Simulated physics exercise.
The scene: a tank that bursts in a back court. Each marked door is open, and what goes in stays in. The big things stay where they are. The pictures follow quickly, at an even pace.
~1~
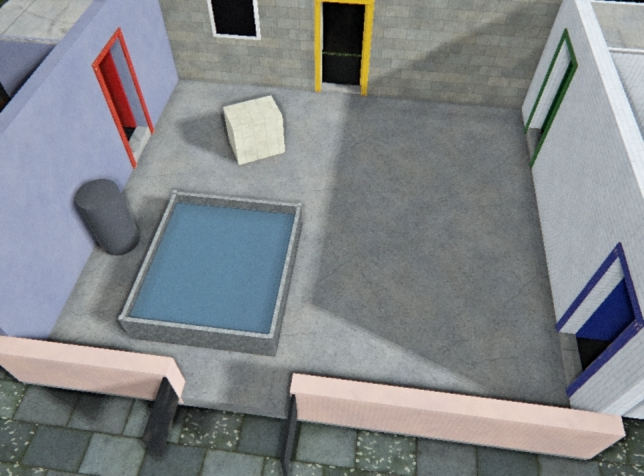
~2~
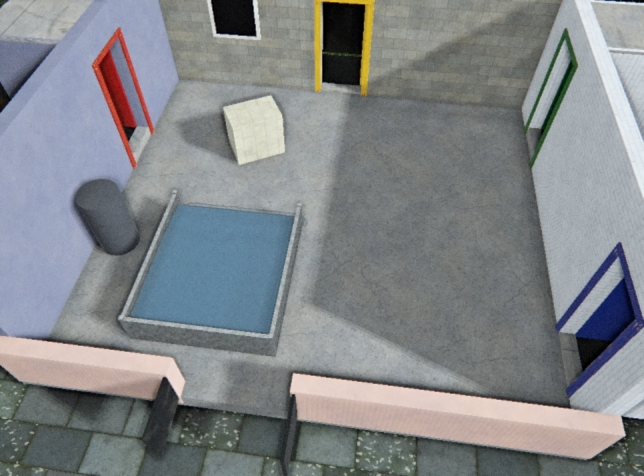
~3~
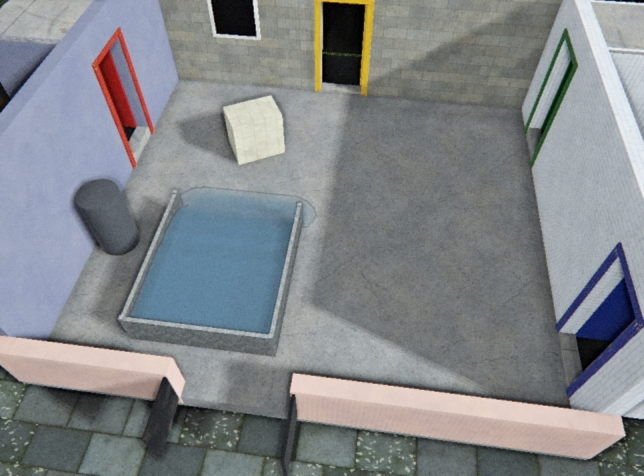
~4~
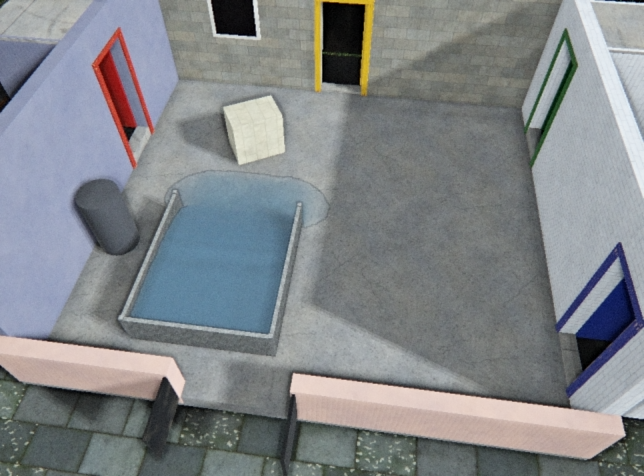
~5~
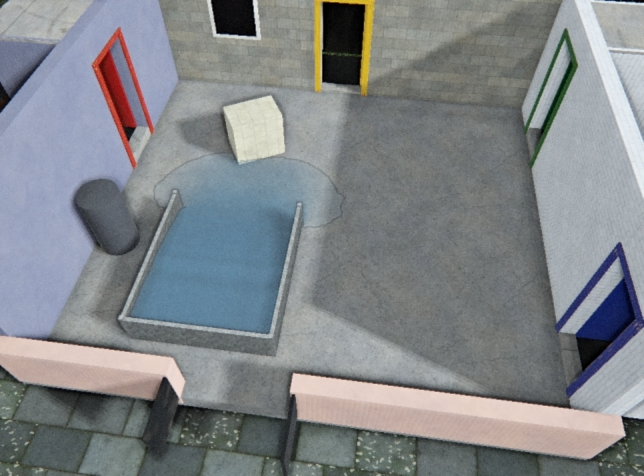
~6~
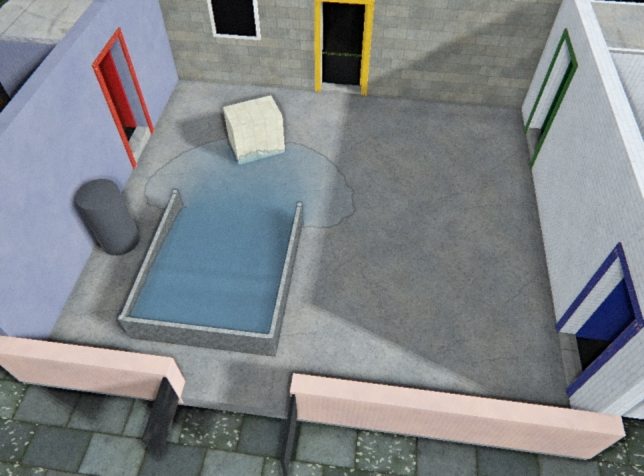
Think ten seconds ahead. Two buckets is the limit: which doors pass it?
The yellow door lets in a lot; the green door admits no more than that; the blue door admits no more than that; the red door admits no more than that.
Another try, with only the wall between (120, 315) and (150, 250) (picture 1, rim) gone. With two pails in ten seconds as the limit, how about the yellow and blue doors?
Yellow stays under; blue takes more.
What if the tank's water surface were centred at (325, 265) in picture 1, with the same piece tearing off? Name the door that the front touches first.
It is the yellow door.
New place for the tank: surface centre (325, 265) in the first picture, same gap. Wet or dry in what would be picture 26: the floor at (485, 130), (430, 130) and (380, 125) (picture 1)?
In turn: Flooded, wet, covered.
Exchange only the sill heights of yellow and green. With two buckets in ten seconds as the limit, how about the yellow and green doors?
One by one: Yellow door lets less in; green door passes that mark.
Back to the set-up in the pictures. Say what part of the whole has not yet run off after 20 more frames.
Close to 98 %.
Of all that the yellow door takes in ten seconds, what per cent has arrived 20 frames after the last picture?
About 60 per cent.
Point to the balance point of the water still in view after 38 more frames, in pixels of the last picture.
Around (318, 166).
A moment on, water covers 20 % of the floor; the yellow door not reached, the green door not reached, the blue door not reached, the red door wet at the sill, nothing in.
Next, water covers 35 % of the floor; the yellow door under two buckets in, the green door not reached, the blue door not reached, the red door wet at the sill, nothing in.
Then, water covers 45 % of the floor; the yellow door over two buckets in, the green door not reached, the blue door not reached, the red door wet at the sill, nothing in.
Later, water covers 65 % of the floor; the yellow door over two buckets in, the green door wet at the sill, nothing in, the blue door not reached, the red door wet at the sill, nothing in.
In the end, water covers 90 % of the floor; the yellow door over two buckets in, the green door wet at the sill, nothing in, the blue door under two buckets in, the red door wet at the sill, nothing in.
